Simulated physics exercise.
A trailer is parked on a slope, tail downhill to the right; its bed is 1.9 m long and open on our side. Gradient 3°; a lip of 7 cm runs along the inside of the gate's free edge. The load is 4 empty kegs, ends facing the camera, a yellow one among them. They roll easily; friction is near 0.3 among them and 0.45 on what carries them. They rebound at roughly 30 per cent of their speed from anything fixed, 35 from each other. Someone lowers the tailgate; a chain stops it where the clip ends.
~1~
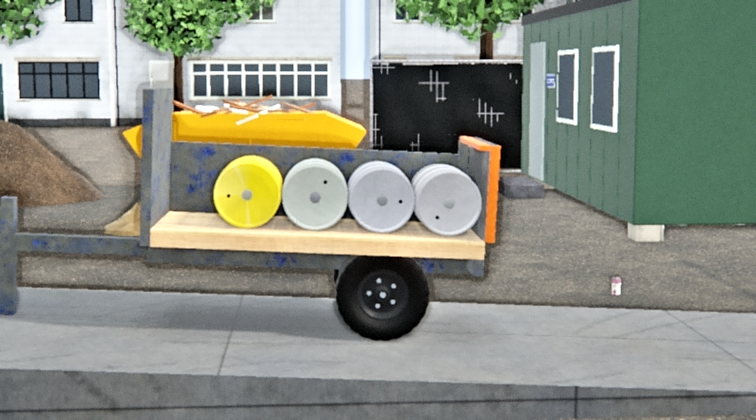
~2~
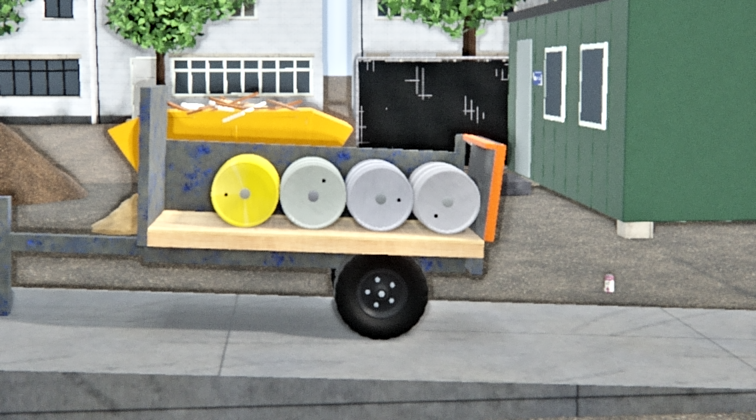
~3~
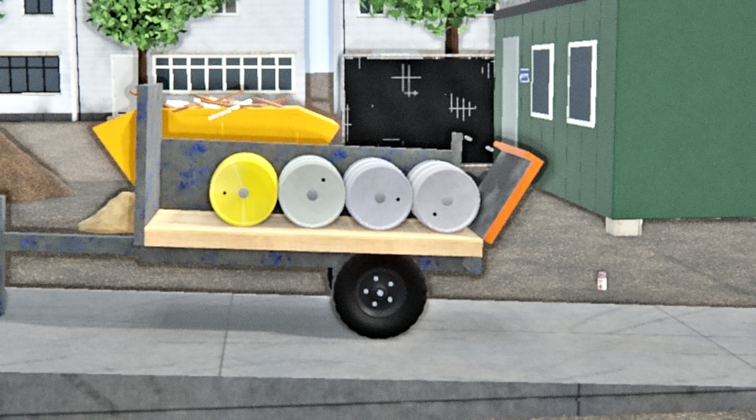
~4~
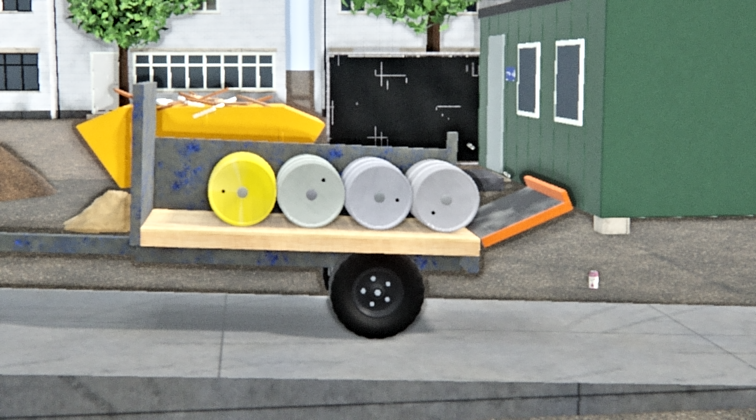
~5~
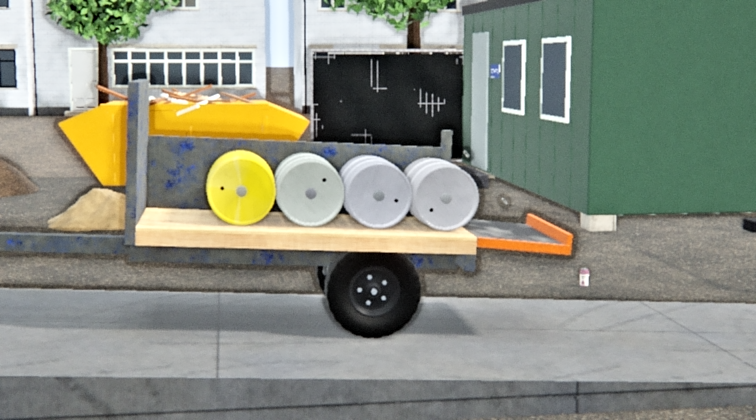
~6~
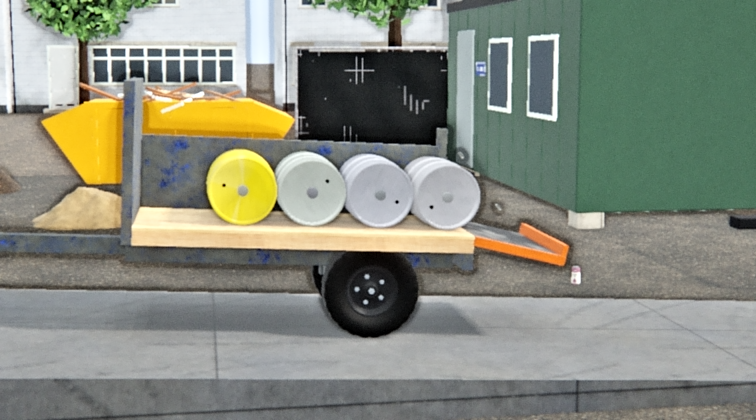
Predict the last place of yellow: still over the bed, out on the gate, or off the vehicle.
The yellow one finishes off the vehicle.
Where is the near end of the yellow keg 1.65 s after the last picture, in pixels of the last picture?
Near (332, 194).
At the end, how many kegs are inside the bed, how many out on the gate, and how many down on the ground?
0, 0 and 4.
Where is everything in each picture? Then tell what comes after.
Yellow (247, 195); gate 87° above level, tip at (495, 149); 4 of the 4 make up the bottom layer on the bed, in the first frame.
Yellow (245, 194); gate 83° above level, tip at (501, 148), in the second frame.
Yellow (244, 193); gate 57° above level, tip at (537, 162), in the third frame.
Yellow (242, 193); gate 22° above level, tip at (568, 206), in the fourth frame.
Yellow (242, 192); gate 6° below level, tip at (567, 250), in the fifth frame.
Yellow (243, 191); gate 14° below level, tip at (561, 260), in the sixth frame.
Then, 0.8 s past the sixth picture, yellow is on the bed, 115 cm short of the hinge, rolling right; 0 out so far.
Then, 1.6 s past the sixth picture, yellow is on the bed, 80 cm short of the hinge, rolling right; 0 out so far.
Then, 2.8 s past the sixth picture, yellow is on the bed, 20 cm short of the hinge, rolling right; 2 out so far.
Then, 4.0 s past the sixth picture, yellow is dropping off the gate; 4 out so far.
Finally (6.0 s after the last picture), yellow is off the vehicle; 4 out so far.
